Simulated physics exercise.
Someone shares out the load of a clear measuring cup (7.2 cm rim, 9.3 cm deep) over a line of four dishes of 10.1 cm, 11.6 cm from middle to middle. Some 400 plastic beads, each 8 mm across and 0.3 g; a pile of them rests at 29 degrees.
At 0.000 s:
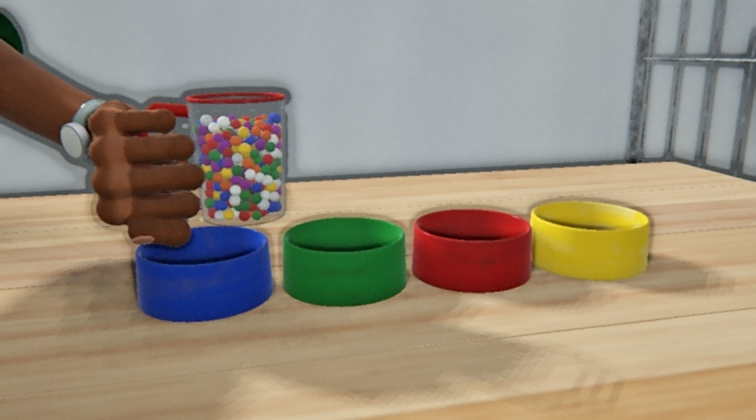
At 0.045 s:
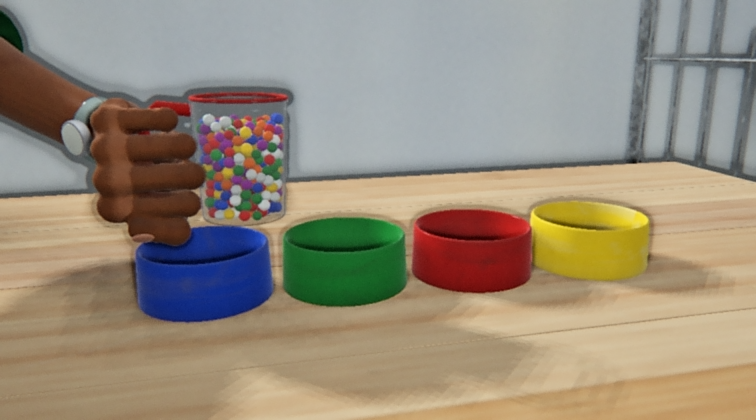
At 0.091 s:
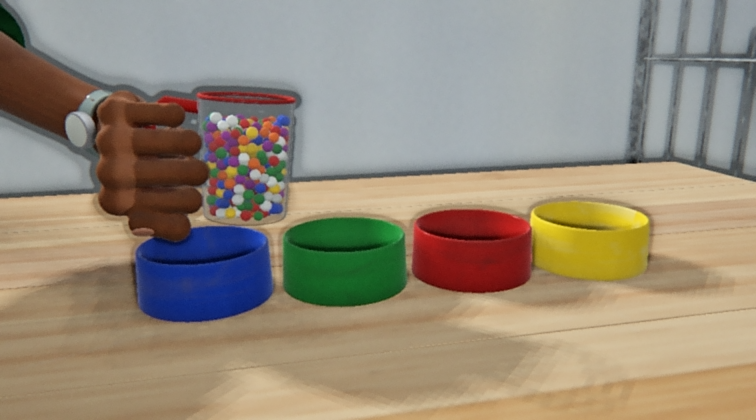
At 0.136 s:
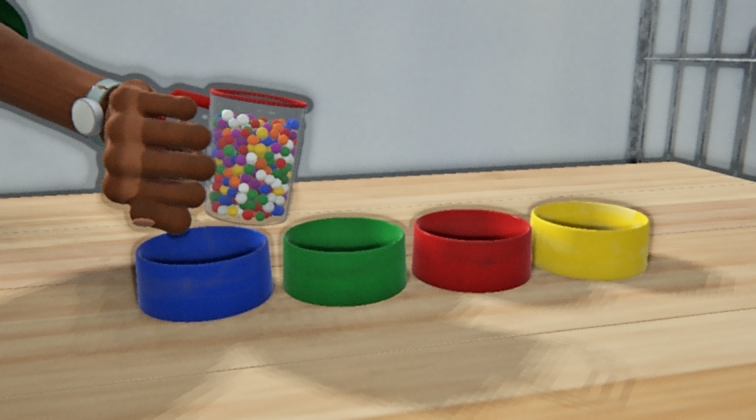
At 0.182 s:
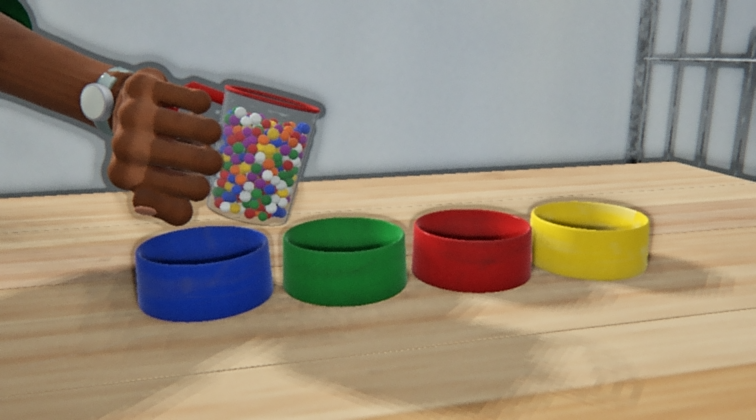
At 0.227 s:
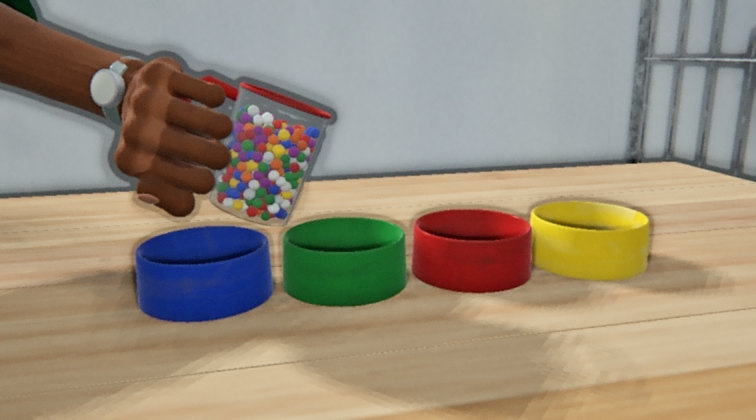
In the video, a hand holds a clear measuring cup of multicoloured beads behind a row of blue, green, red and yellow dishes, then moves it slightly to the right while tilting it gradually rightward, the beads staying inside.
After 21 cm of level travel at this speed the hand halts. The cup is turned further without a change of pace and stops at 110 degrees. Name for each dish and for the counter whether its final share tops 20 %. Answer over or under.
Red: Over, blue: Under, green: Under, yellow: Under, counter: Under.
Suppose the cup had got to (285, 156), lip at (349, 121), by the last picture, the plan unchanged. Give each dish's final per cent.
Red 30, blue 0, green 0, yellow 40.
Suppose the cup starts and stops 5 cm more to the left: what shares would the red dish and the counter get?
Red 50, counter 20.
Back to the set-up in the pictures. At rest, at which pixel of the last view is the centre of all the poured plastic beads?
Around (487, 248).
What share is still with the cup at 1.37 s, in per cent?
Roughly 15 per cent.
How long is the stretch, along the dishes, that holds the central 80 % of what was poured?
Some 7 cm.
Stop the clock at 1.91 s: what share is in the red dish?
Near 85 per cent so far.
Then, at 0.92 s, tilt 109 degrees; cup holds 85 %, red 15 %.
Then, at 1.37 s, tilt 110 degrees; cup holds 15 %, red 85 %.
Then, at 1.91 s, tilt 110 degrees; cup holds 0 %, red 85 %.
By 2.5 s all is still; red 85 %, blue 0 %, green 0 %, yellow 0 %, counter 10 %.
